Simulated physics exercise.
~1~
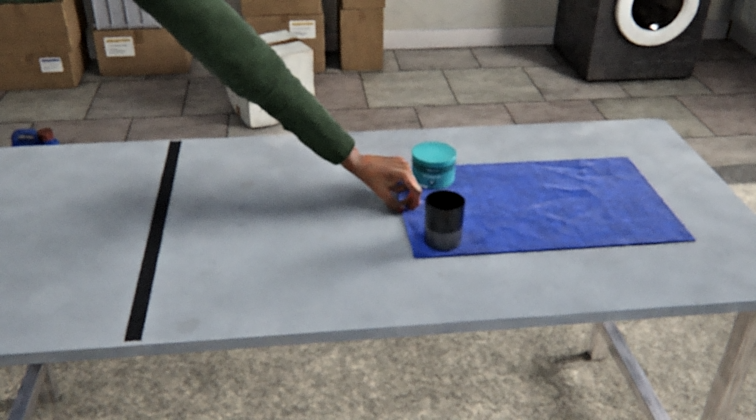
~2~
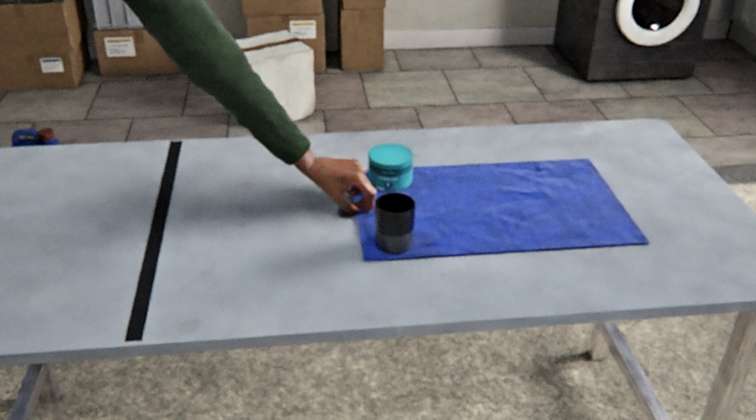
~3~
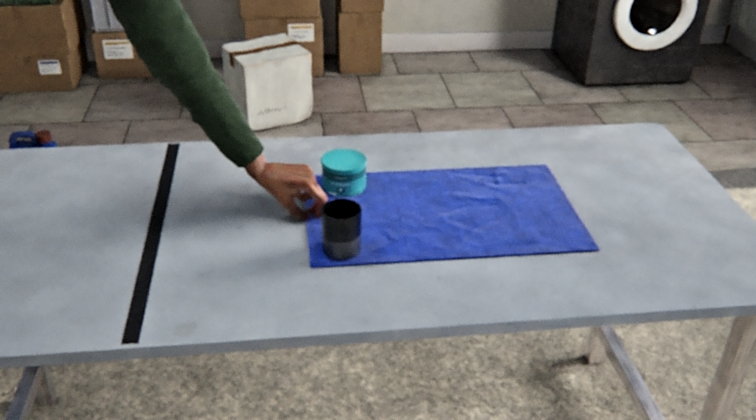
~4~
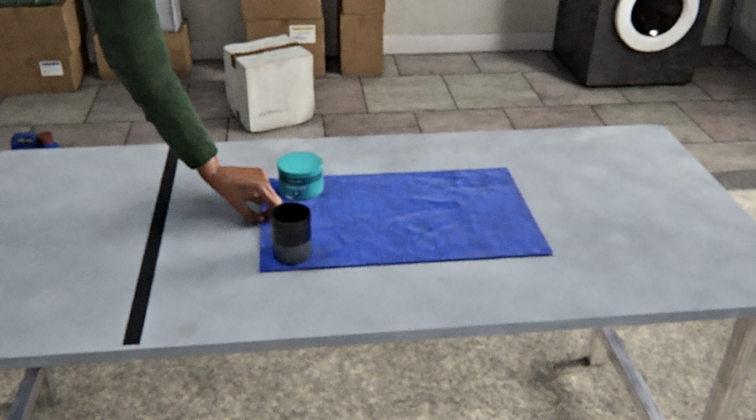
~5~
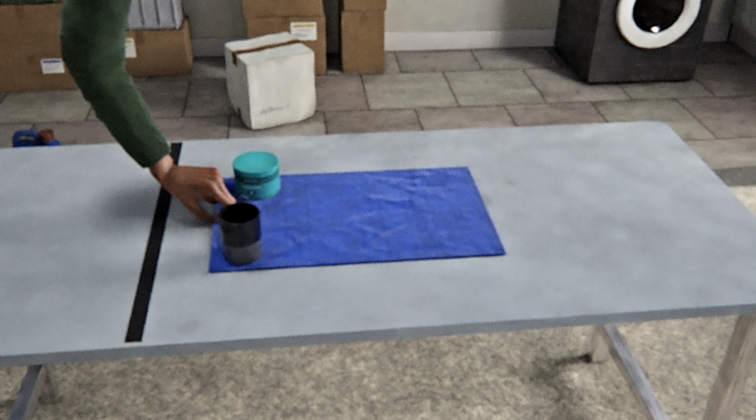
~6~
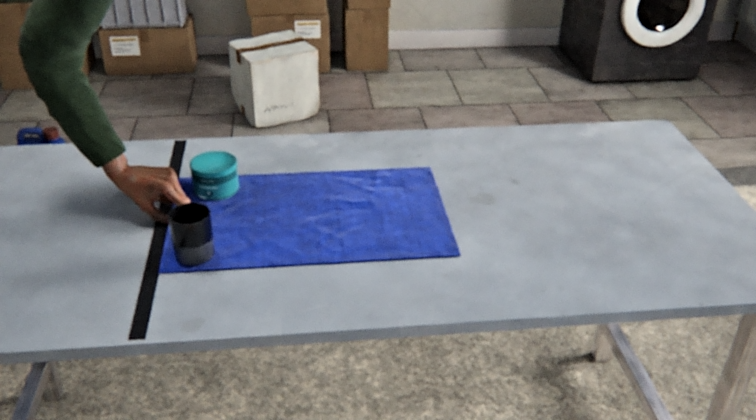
At the start, a hand in a green sleeve grips the left edge of a blue cloth on a grey table, with a black mug and a turquoise tub standing near that edge. The hand pulls the cloth steadily left, toward a strip of black tape across the tabletop. The mug and the tub ride along upright, keeping their places on the fabric. More bare table opens up on the right as the cloth travels. Finally the cloth's leading edge reaches the tape, with the hand still at it and both objects still standing on the cloth.
